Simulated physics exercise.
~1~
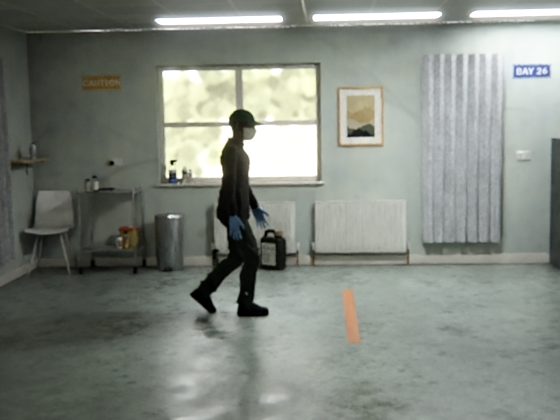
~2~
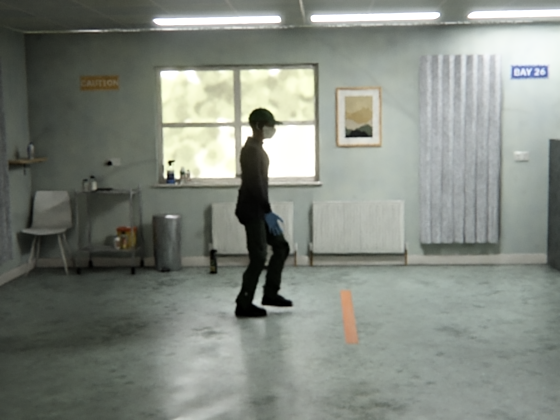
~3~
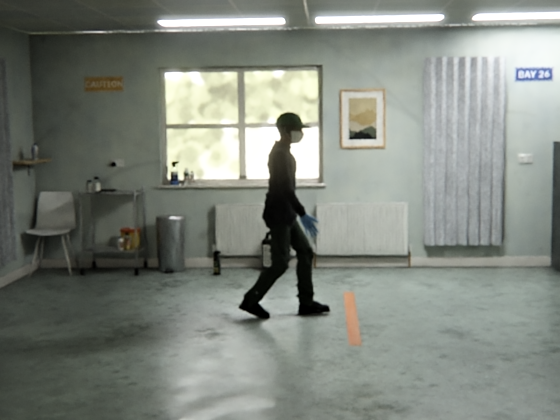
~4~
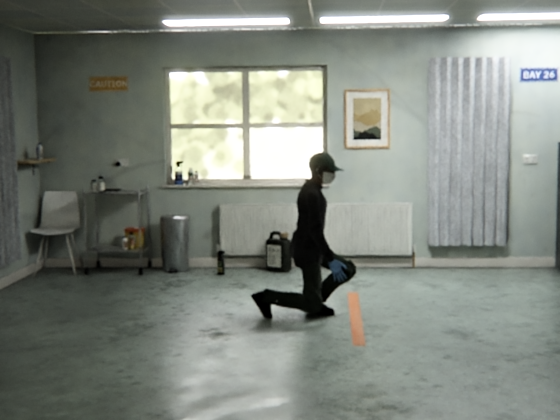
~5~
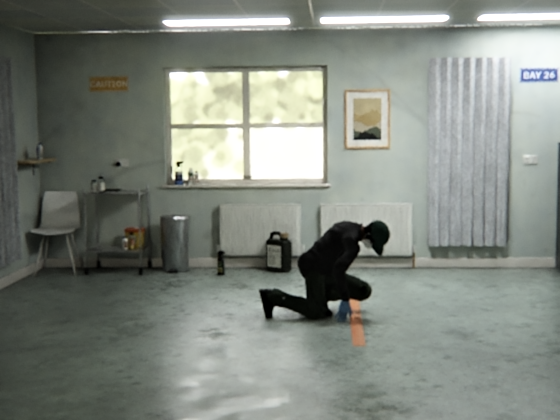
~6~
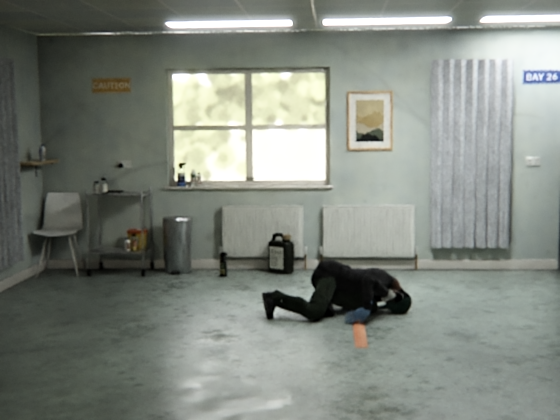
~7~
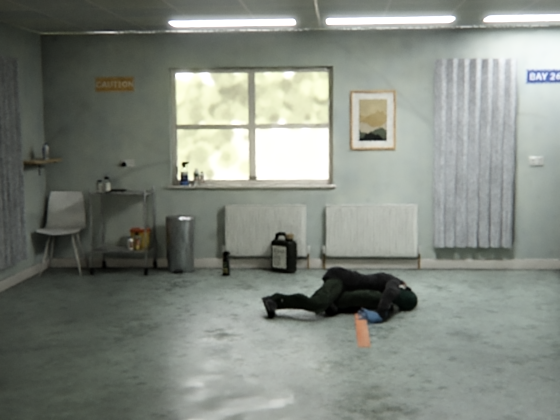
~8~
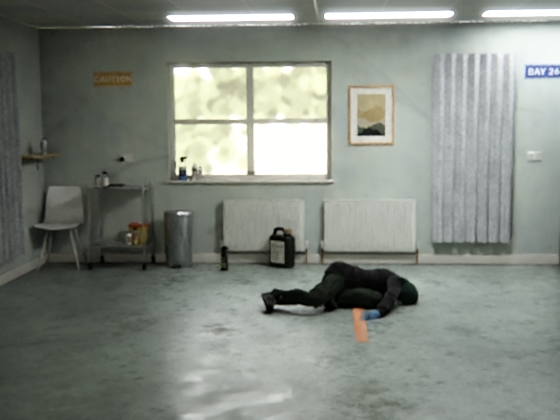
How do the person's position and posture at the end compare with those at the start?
At the start the person is upright and walking to the left of the orange tape, below the window. By the end they are lying on the floor farther to the right, with head and chest past the tape and hips short of it.
A grey-green room with a stained concrete floor is seen from the side by a slightly swaying camera, with a bright window, white radiators and a black container along the back wall. A person in dark clothes, a cap, a pale mask and blue gloves walks right towards a strip of orange tape on the floor. Just before it, the walker sinks onto the knees, folds forward and drops to the floor. The body flattens out and lies still, head and chest past the tape, hips stopping short of it.
